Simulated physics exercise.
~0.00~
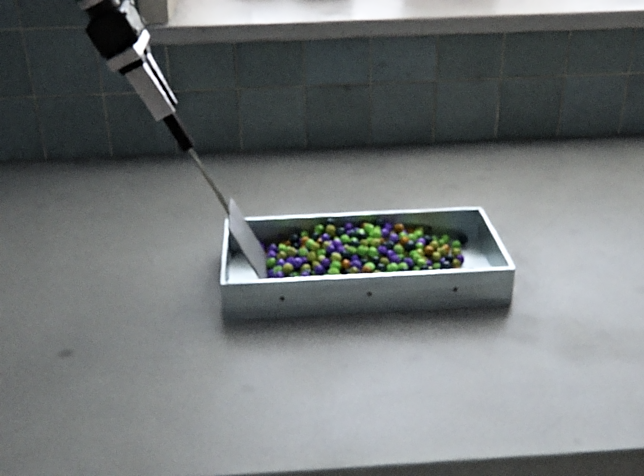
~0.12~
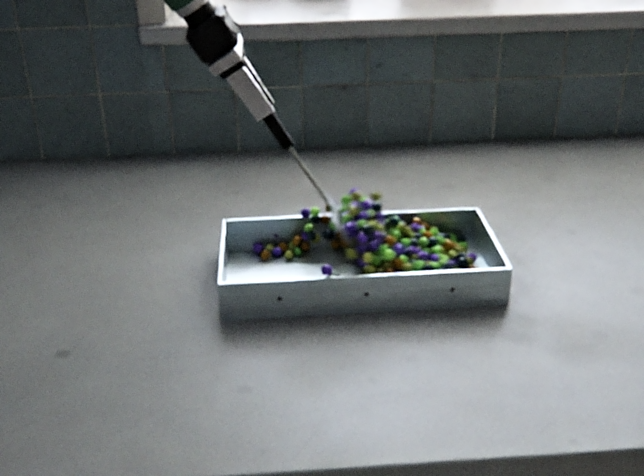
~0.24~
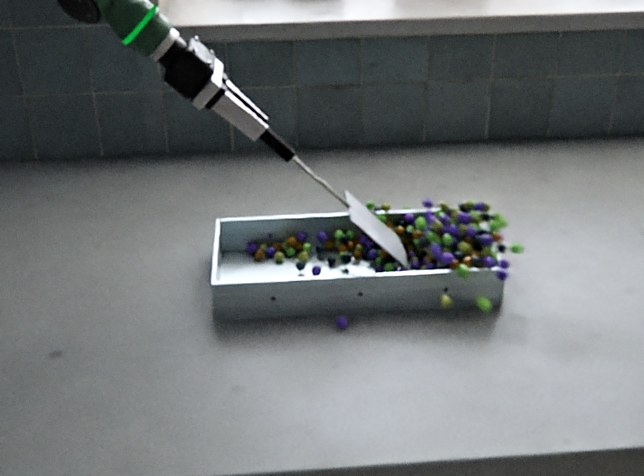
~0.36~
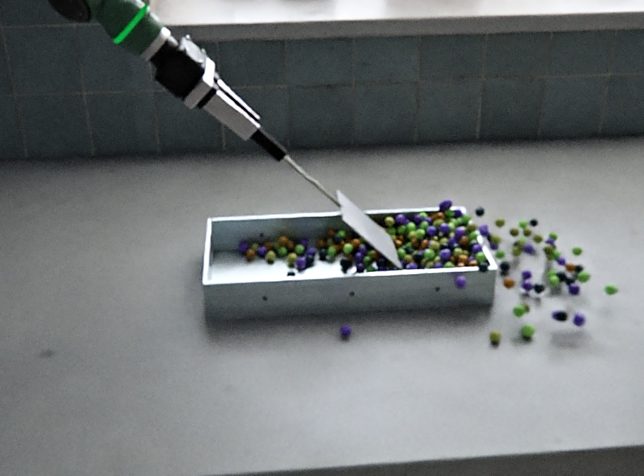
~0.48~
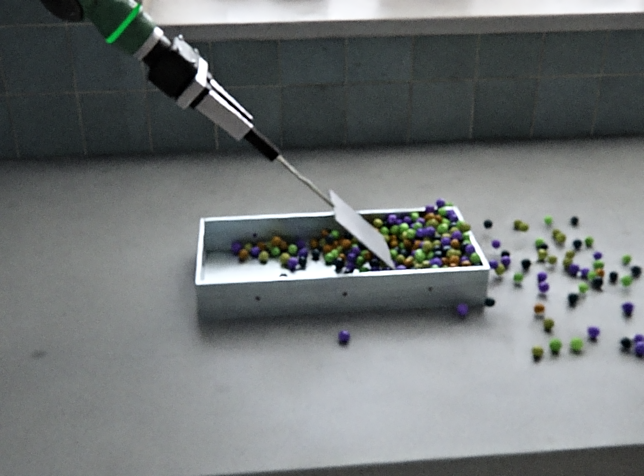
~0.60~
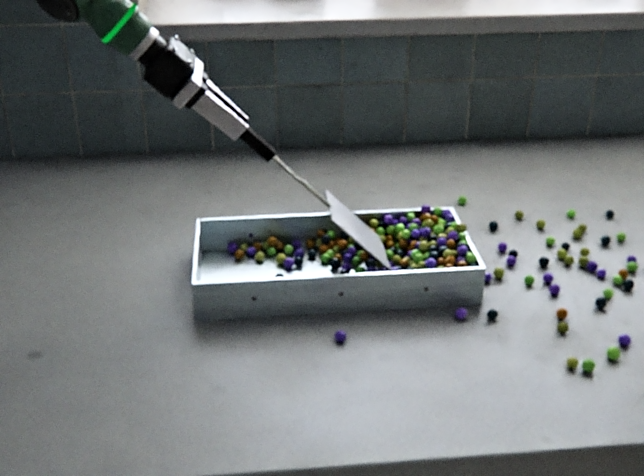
The clip opens on a robot arm holding a flat, pale turner at the left end of a long, shallow trough on a grey surface, with small green, purple and orange round sweets heaped inside. The arm sweeps the turner rightward through the load, throwing some sweets up above the rim. The blade then stops right of the trough's middle, while sweets pile against the right end and begin spilling over. A burst of them flies out and scatters across the surface. Finally the arm holds still, most sweets remain inside, and many lie strewn to the right, with one in front.
